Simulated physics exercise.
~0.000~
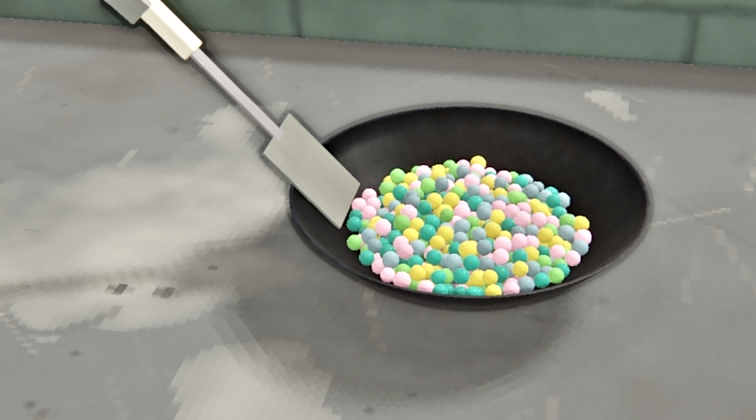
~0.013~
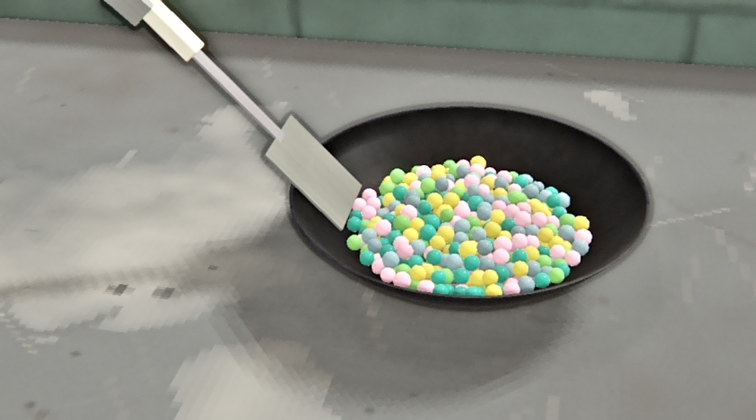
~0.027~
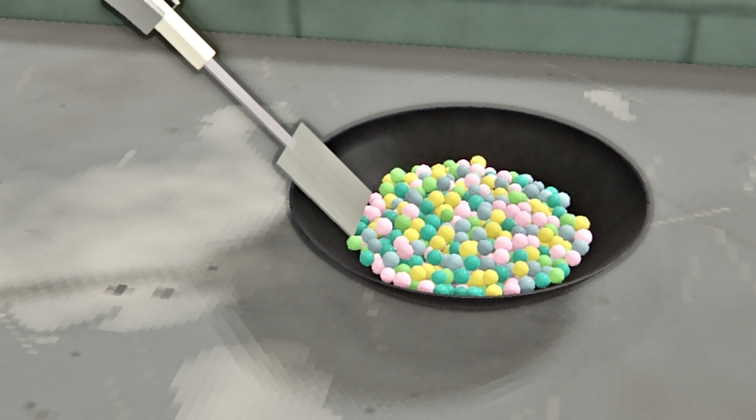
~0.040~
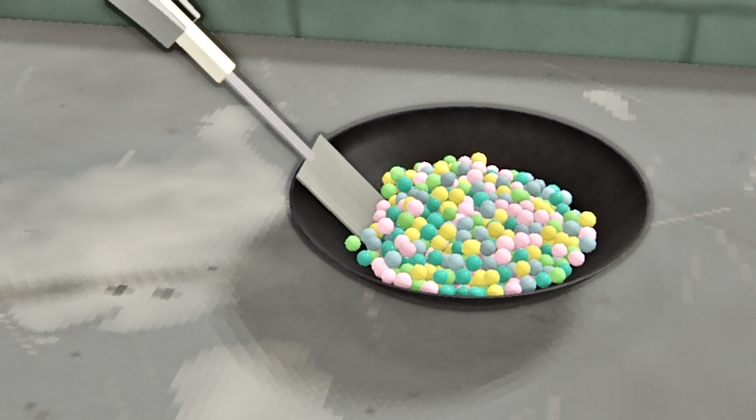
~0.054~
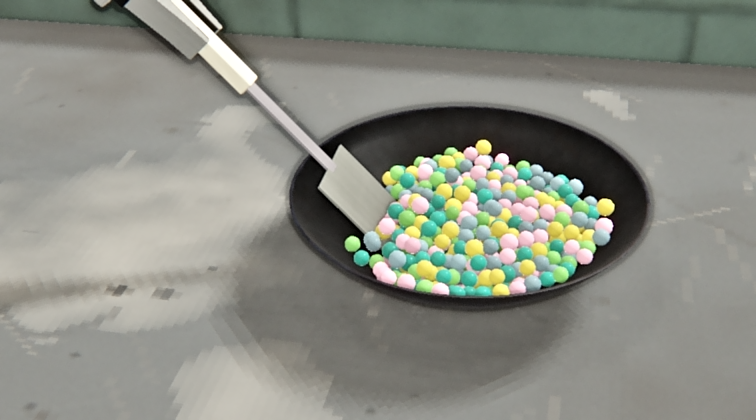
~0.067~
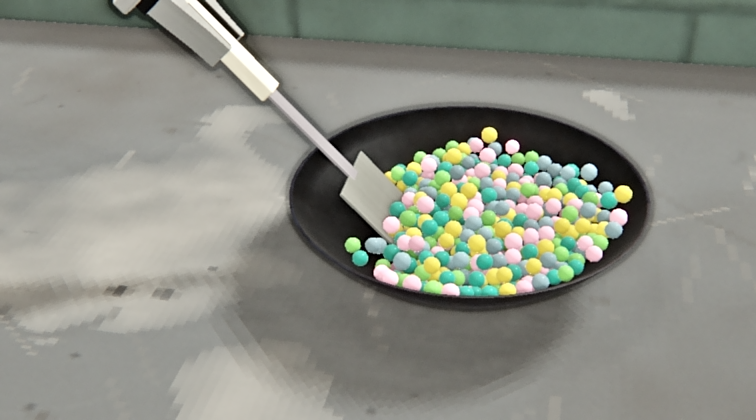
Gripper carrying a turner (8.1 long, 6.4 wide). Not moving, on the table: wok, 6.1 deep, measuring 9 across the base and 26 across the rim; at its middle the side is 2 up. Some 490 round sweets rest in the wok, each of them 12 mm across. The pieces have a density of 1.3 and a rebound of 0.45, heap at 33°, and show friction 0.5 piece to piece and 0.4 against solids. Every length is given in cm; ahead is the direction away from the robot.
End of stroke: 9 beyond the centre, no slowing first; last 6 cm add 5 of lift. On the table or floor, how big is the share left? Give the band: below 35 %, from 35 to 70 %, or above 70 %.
From 35 to 70 %.
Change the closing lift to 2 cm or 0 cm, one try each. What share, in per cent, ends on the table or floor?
First try about 50 %, second try about 50 %.
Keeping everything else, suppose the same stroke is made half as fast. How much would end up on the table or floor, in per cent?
Around 30 per cent would finish on the table or floor.
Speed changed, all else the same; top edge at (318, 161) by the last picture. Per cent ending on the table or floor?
Share: Roughly 25 %.
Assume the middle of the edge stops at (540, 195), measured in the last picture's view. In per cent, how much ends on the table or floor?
Around 20 percent.
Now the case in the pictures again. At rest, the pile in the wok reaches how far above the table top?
5.5 cm.
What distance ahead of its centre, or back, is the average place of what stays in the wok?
Ahead of centre, near 2.5 centimetres.
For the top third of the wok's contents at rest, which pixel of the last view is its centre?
Approximately at pixel (540, 246).
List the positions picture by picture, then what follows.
The first picture shows the turner top edge at (276, 133), sloping 47°; upper third of the load around (468, 219), from x 355 to 585, top at y 165; 487 in the wok.
The second picture shows the turner top edge at (278, 135), sloping 47°; upper third of the load around (468, 219), from x 355 to 585, top at y 165.
The third picture shows the turner top edge at (289, 142), sloping 47°; upper third of the load around (466, 218), from x 355 to 585, top at y 165.
The fourth picture shows the turner top edge at (308, 155), sloping 47°; upper third of the load around (465, 217), from x 355 to 585, top at y 160.
The fifth picture shows the turner top edge at (330, 166), sloping 47°; upper third of the load around (475, 210), from x 355 to 605, top at y 150.
The sixth picture shows the turner top edge at (351, 172), sloping 47°; upper third of the load around (487, 207), from x 355 to 625, top at y 135; 487 in the wok.
After 0.10 s, sloping 47°, highest piece 8 above the table; 486 in the wok, 1 on the blade or in flight.
After 0.13 s, sloping 47°, highest piece 9 above the table; 480 in the wok, 7 on the blade or in flight.
After 0.35 s, sloping 47°, highest piece 26 above the table; 273 in the wok, 91 on the table or floor, 123 on the blade or in flight.
After 1.40 s, sloping 47°, highest piece 5 above the table; 272 in the wok, 215 on the table or floor.
In the end, 272 in the wok, 215 on the table or floor. That is 44 % on the table or floor.
